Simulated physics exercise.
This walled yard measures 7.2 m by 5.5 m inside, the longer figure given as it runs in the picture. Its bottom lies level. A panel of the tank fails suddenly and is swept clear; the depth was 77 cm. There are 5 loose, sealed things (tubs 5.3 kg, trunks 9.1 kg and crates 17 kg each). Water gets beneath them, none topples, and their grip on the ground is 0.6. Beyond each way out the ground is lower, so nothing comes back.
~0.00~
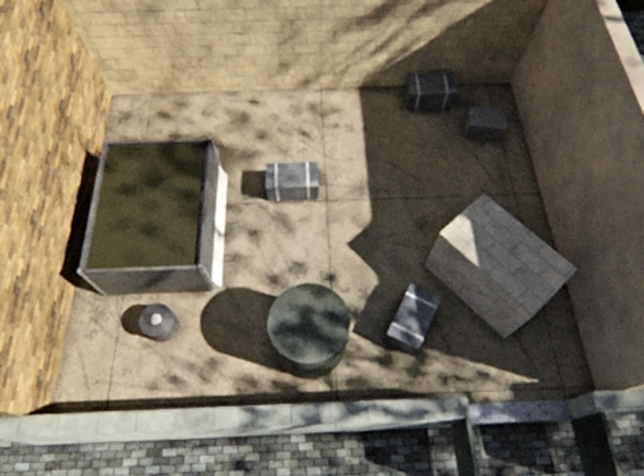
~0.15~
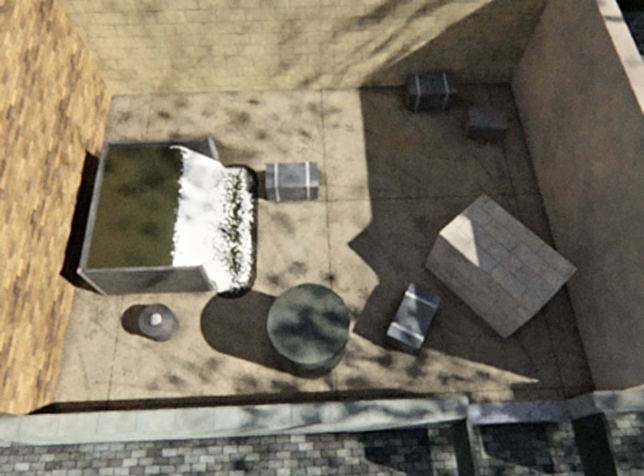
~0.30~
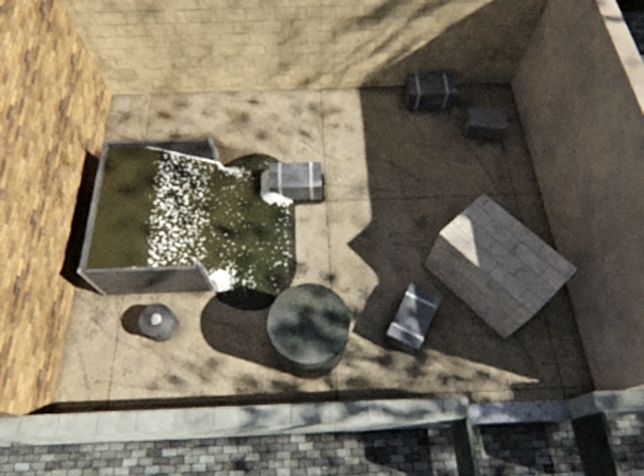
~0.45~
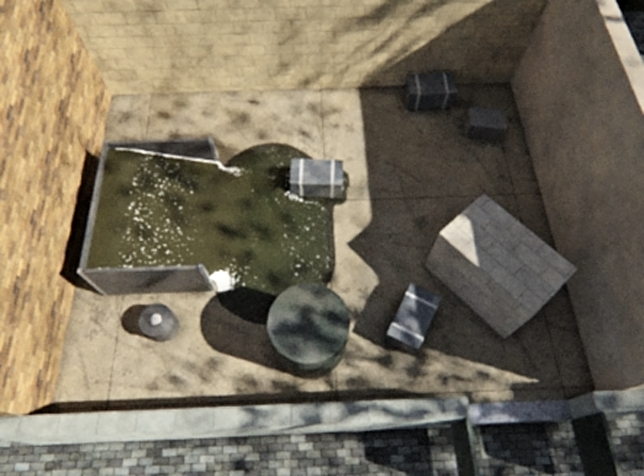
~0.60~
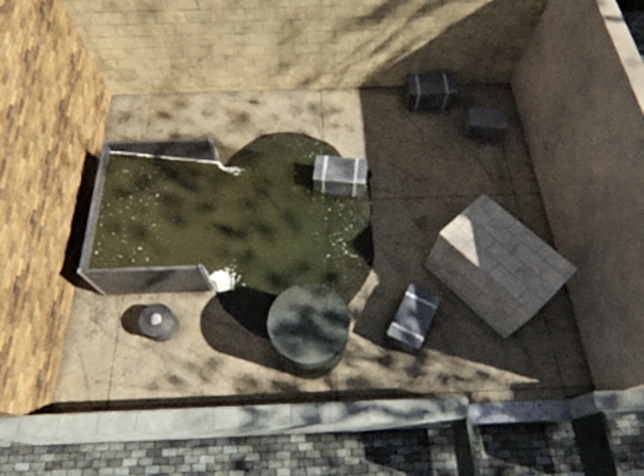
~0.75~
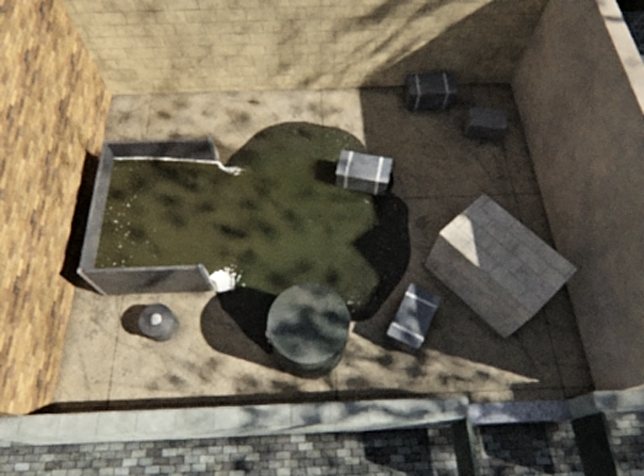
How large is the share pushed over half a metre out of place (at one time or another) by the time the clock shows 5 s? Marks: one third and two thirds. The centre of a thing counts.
Share: Two thirds or above.
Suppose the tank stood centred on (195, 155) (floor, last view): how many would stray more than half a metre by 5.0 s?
In that case 4 of them.
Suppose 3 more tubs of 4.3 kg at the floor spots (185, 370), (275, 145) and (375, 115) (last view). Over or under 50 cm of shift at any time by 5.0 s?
In turn: Less, more, past it.
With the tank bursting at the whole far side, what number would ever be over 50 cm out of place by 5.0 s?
In that case 3 of them.
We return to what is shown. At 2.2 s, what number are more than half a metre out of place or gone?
By then 3.
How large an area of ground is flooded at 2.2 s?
Some 27 m2.
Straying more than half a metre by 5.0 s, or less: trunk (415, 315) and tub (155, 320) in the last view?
In turn: Past it, short of it.
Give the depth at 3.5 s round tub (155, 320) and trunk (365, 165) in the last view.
About 0 and 22 cm.
After 1.1 s 1 of 5 are over 50 cm from their spots; 0 afloat.
After 2.2 s 3 of 5 are over 50 cm from their spots; 3 afloat.
After 3.5 s 2 of 5 are over 50 cm from their spots; 3 afloat.
After 5.0 s 4 of 5 are over 50 cm from their spots, and 4 have been at some point; 3 afloat.
